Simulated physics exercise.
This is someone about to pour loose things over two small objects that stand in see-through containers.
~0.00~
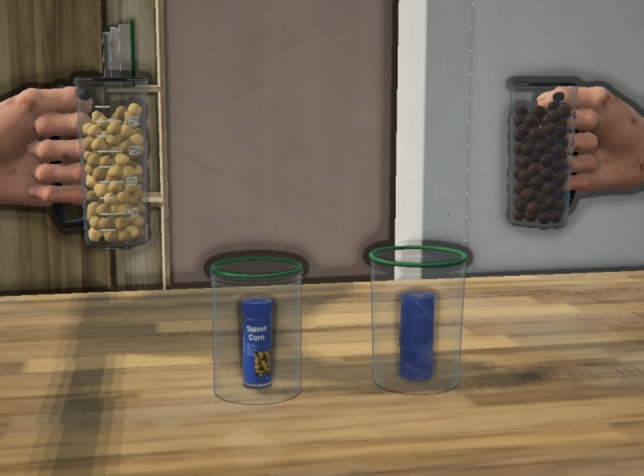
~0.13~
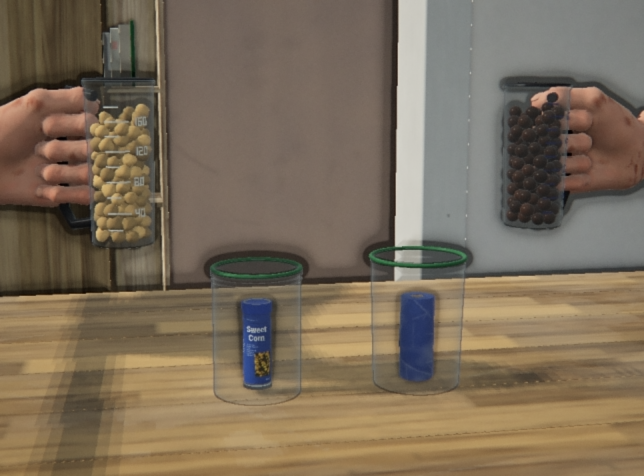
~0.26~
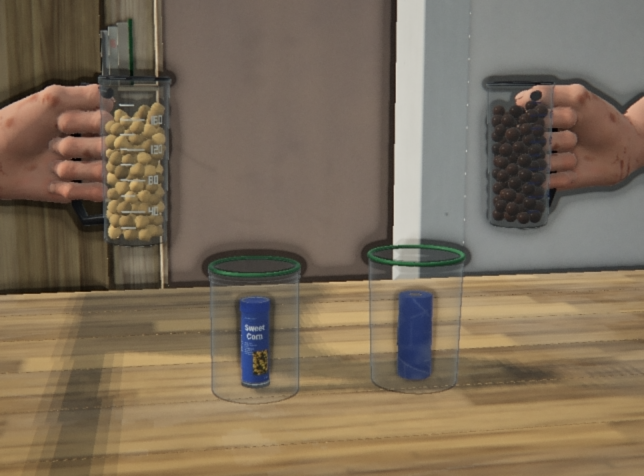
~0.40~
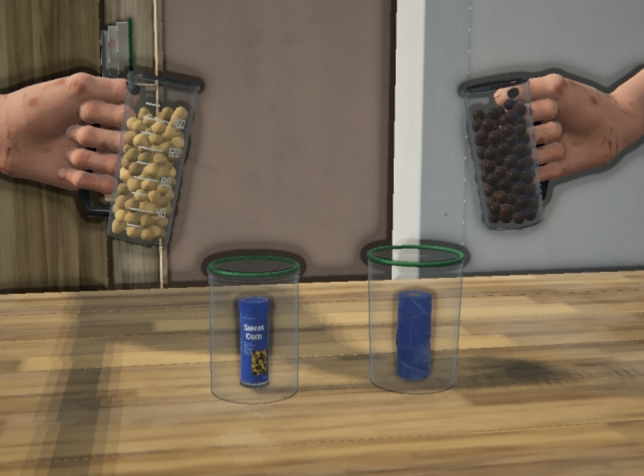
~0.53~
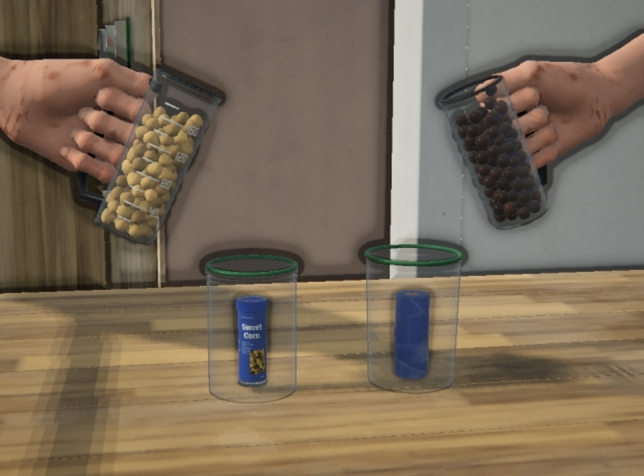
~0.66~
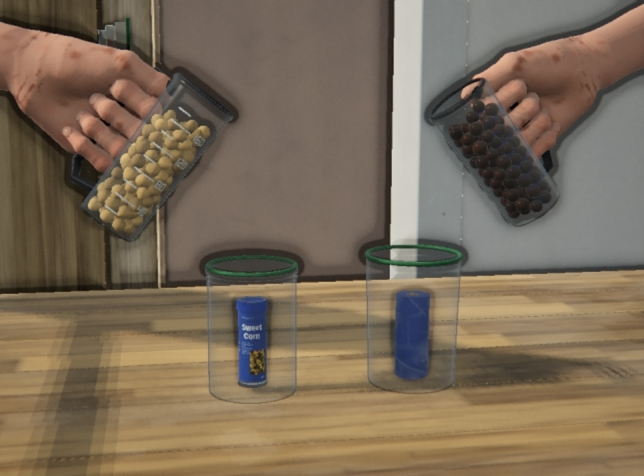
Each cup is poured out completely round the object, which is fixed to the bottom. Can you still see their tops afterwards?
Left thing keeps its head above the surface, right thing keeps its head above the surface.
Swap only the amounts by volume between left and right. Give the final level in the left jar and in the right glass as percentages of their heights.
Near 60 on the left, 55 on the right.
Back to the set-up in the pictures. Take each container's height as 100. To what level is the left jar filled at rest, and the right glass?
Some 60 per cent left and 55 right.
After 0.98 s, left jar empty, all of its cupful still in the cup; right glass empty, all of its cupful still in the cup.
After 1.32 s, left jar nearly empty, nearly all of its cupful still in the cup; right glass nearly empty, the bulk of its cupful still in the cup.
After 1.73 s, left jar a third full, a stray few of its cupful still in the cup; right glass a third full, none of its cupful still in the cup.
In the end (2.3 s), left jar half full (surface near (252, 317)), nothing beside it; right glass half full (surface near (412, 307)), nothing beside it; the left thing is still showing; the right thing is still showing.
